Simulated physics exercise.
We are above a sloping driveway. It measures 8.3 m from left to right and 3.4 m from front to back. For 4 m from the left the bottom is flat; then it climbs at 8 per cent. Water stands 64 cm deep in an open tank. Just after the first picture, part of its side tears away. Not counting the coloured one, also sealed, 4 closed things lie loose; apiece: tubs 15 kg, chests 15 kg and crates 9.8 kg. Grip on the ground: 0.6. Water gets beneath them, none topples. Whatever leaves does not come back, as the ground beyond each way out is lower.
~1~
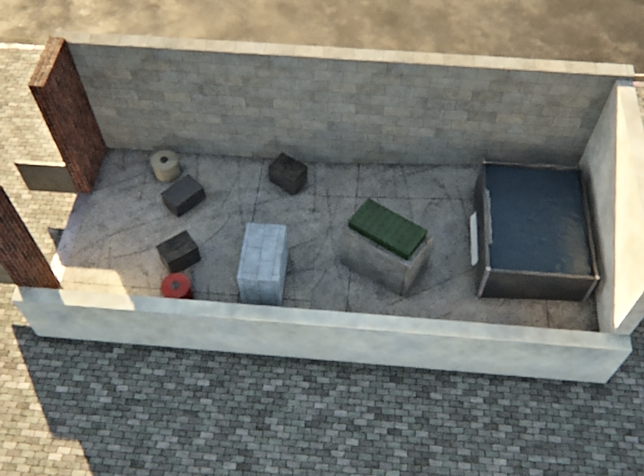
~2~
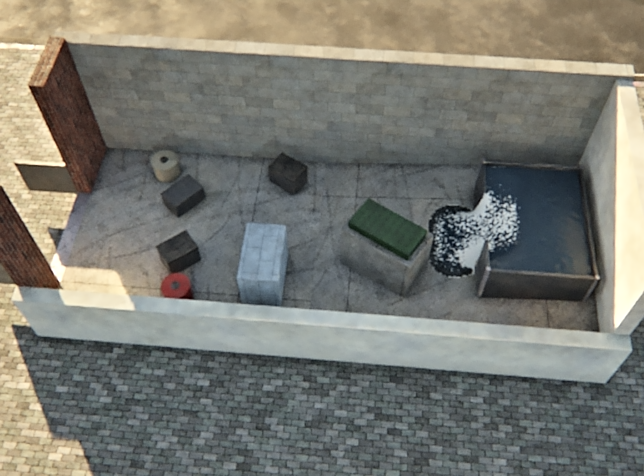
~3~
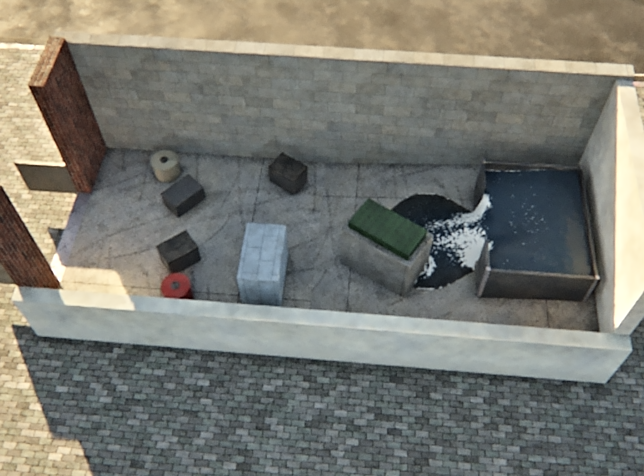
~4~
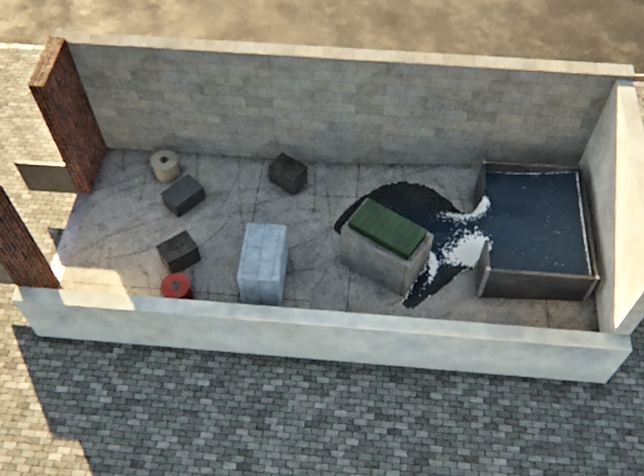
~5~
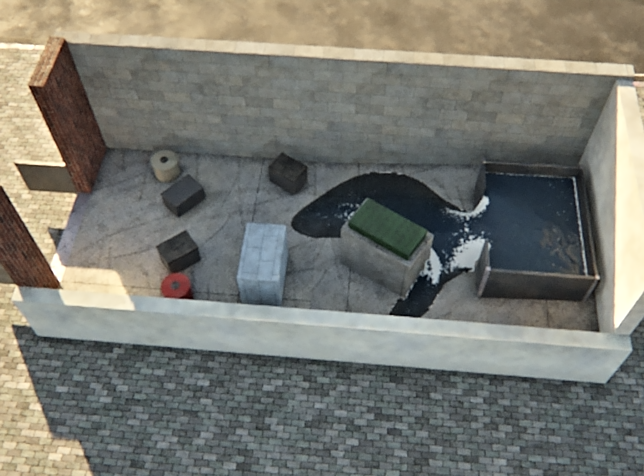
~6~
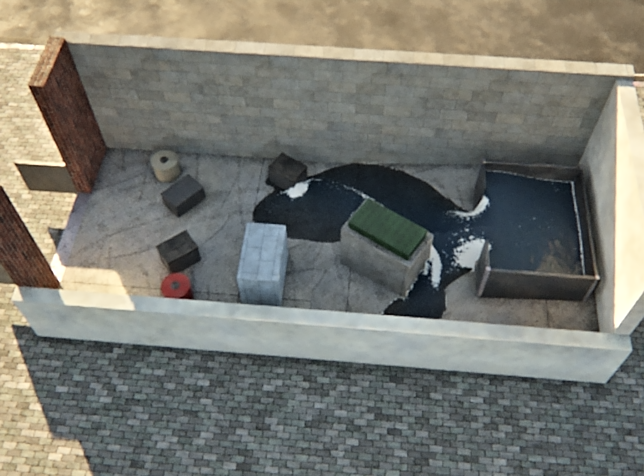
Water burst through the left side of the open tank on the right and spread leftward across the walled driveway, flowing around the green-topped block and reaching a dark box near the back wall.
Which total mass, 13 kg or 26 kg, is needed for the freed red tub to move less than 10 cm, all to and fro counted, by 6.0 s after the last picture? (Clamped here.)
The lighter mass fails but the heavier works.
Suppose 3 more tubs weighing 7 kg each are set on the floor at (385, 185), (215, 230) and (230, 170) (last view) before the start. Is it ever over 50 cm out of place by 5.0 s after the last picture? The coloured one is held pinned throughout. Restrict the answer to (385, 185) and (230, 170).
In order: Greater and greater.
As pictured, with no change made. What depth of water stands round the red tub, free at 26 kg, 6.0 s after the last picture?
Depth: Approx. 7 cm.
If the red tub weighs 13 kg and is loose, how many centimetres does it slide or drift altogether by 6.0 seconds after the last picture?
It covers about 100 cm altogether.
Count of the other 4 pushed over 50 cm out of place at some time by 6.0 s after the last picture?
My count gives 3.
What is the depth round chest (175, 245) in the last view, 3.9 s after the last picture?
About 2 cm.
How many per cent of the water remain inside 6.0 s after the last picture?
72 %.
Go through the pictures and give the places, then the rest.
The first picture shows the red tub at (175, 286), on the bottom; 3.0 m2 under water; 0 of 5 have shifted.
The second picture shows the red tub at (175, 286) rests on the ground; water covers 3.9 m2; 0 of 5 have shifted.
The third picture shows the red tub at (175, 286), on the bottom; 4.9 m2 under water; 0 of 5 have shifted.
The fourth picture shows the red tub at (175, 286) rests on the ground; 5.8 m2 under water; 0 of 5 have shifted.
The fifth picture shows the red tub at (175, 286), on the bottom; 7.0 m2 under water; 0 of 5 have shifted.
The sixth picture shows the red tub at (175, 286) rests on the ground; 8.6 m2 under water; 0 of 5 have shifted.
Then, 0.4 s after the last picture the red tub would be 0 cm from its start with 13 kg and 0 cm from its start with 26 kg; 0 cm of water round it then.
Then, 2.1 s after the last picture the red tub would be 0 cm from its start with 13 kg and 0 cm from its start with 26 kg; 2 cm of water round it then.
Then, 3.9 s after the last picture the red tub would be 0 cm from its start with 13 kg and 0 cm from its start with 26 kg; 4 cm of water round it then.
Then, 6.0 s after the last picture the red tub would be 97 cm from its start with 13 kg and 2 cm from its start with 26 kg; 7 cm of water round it then.
